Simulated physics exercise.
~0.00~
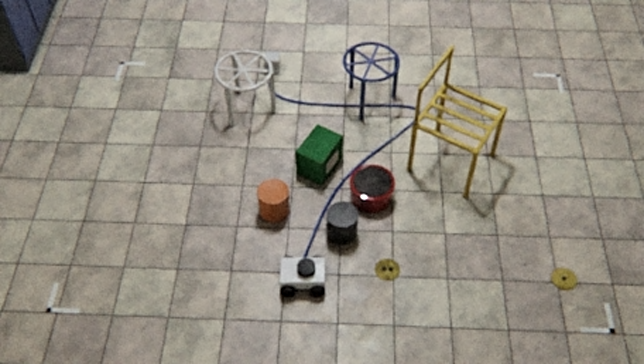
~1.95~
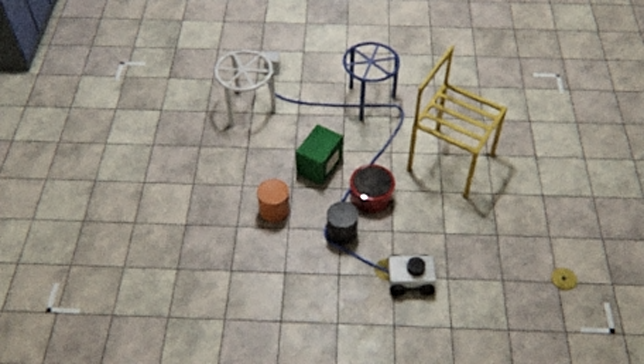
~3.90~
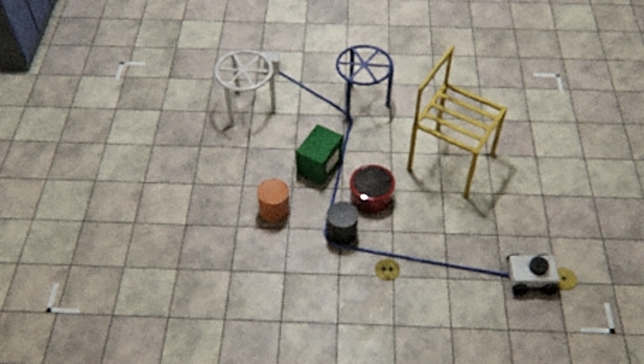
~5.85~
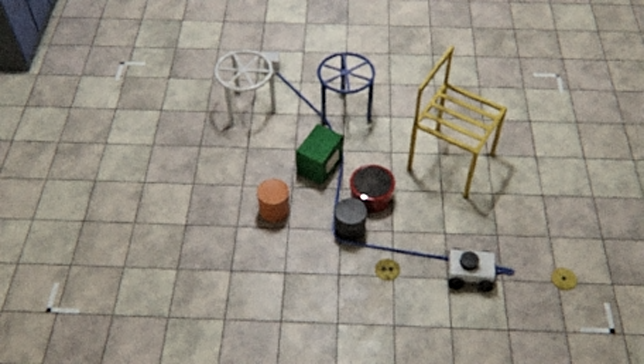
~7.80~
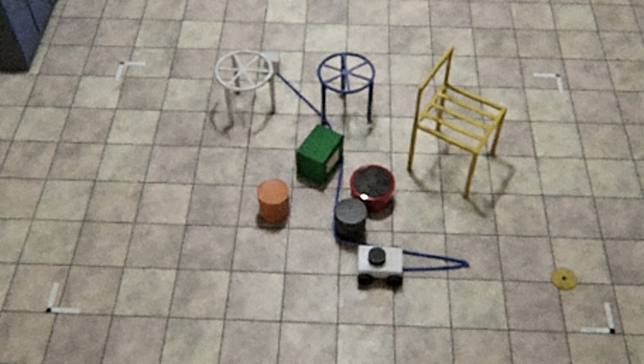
A small white cart pulled a blue cord rightward across the tiled floor, dragging the blue stool left and nudging the black tub, then drove back left with the cord trailing in a loop, while the yellow chair and other things stayed put.
